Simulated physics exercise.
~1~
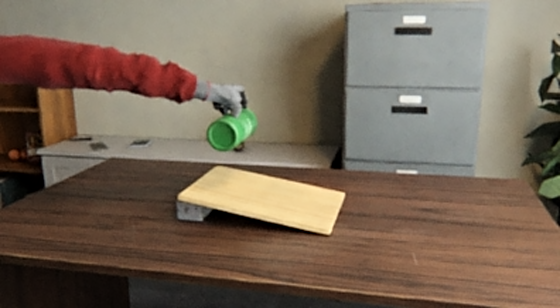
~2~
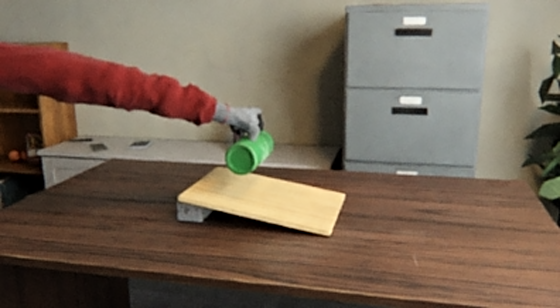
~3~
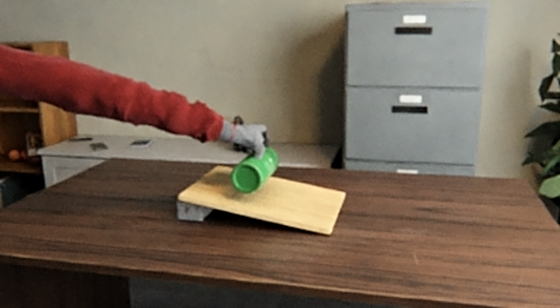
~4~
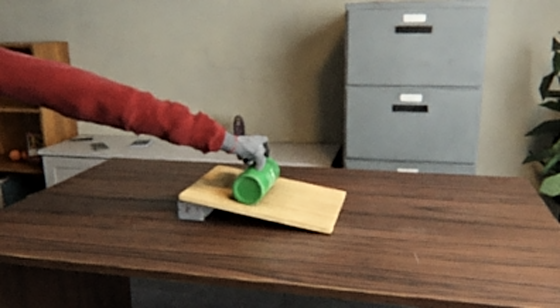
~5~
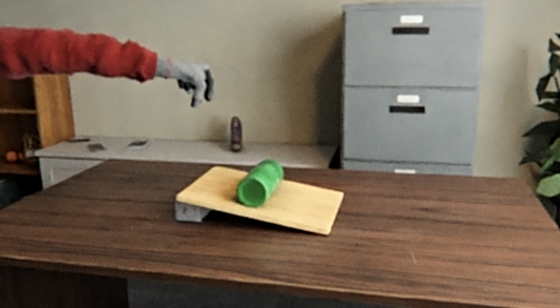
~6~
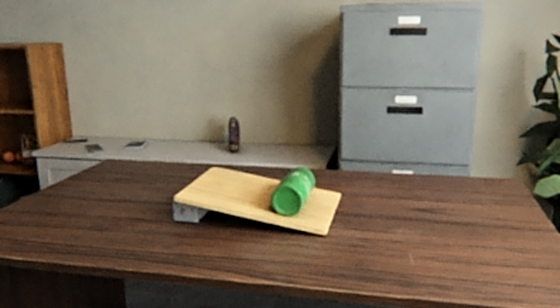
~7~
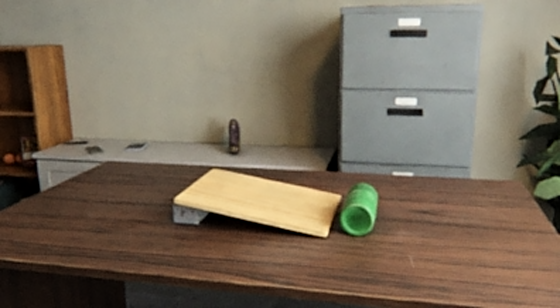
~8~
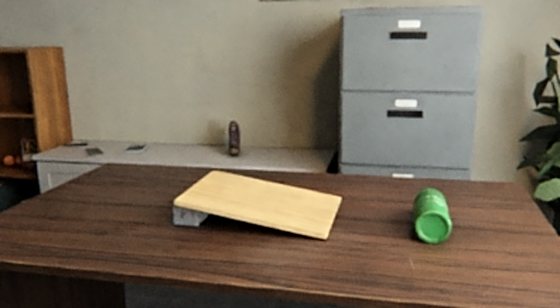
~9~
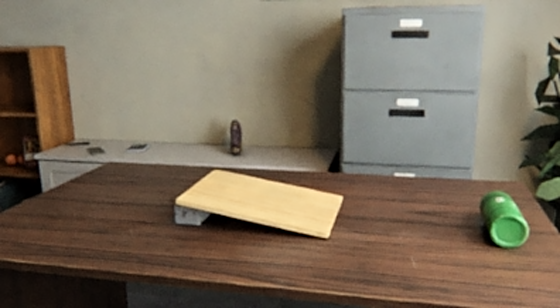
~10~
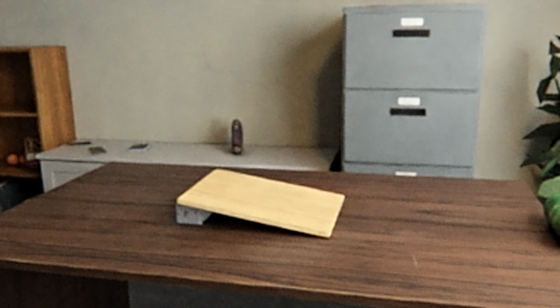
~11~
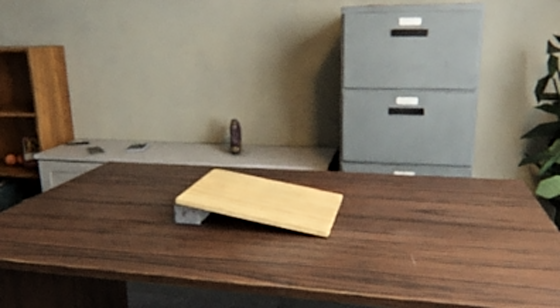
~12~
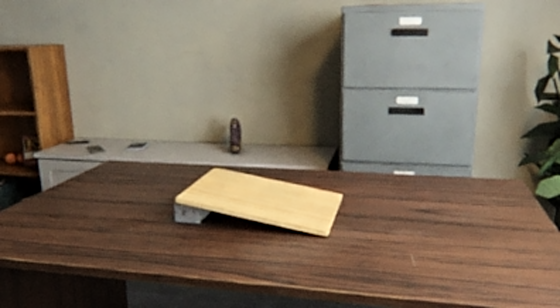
A gloved hand in a red sleeve laid a green bottle on its side on a tilted wooden board and let go. The bottle rolled down to the right, crossed the table and went out of view, leaving the board in place.
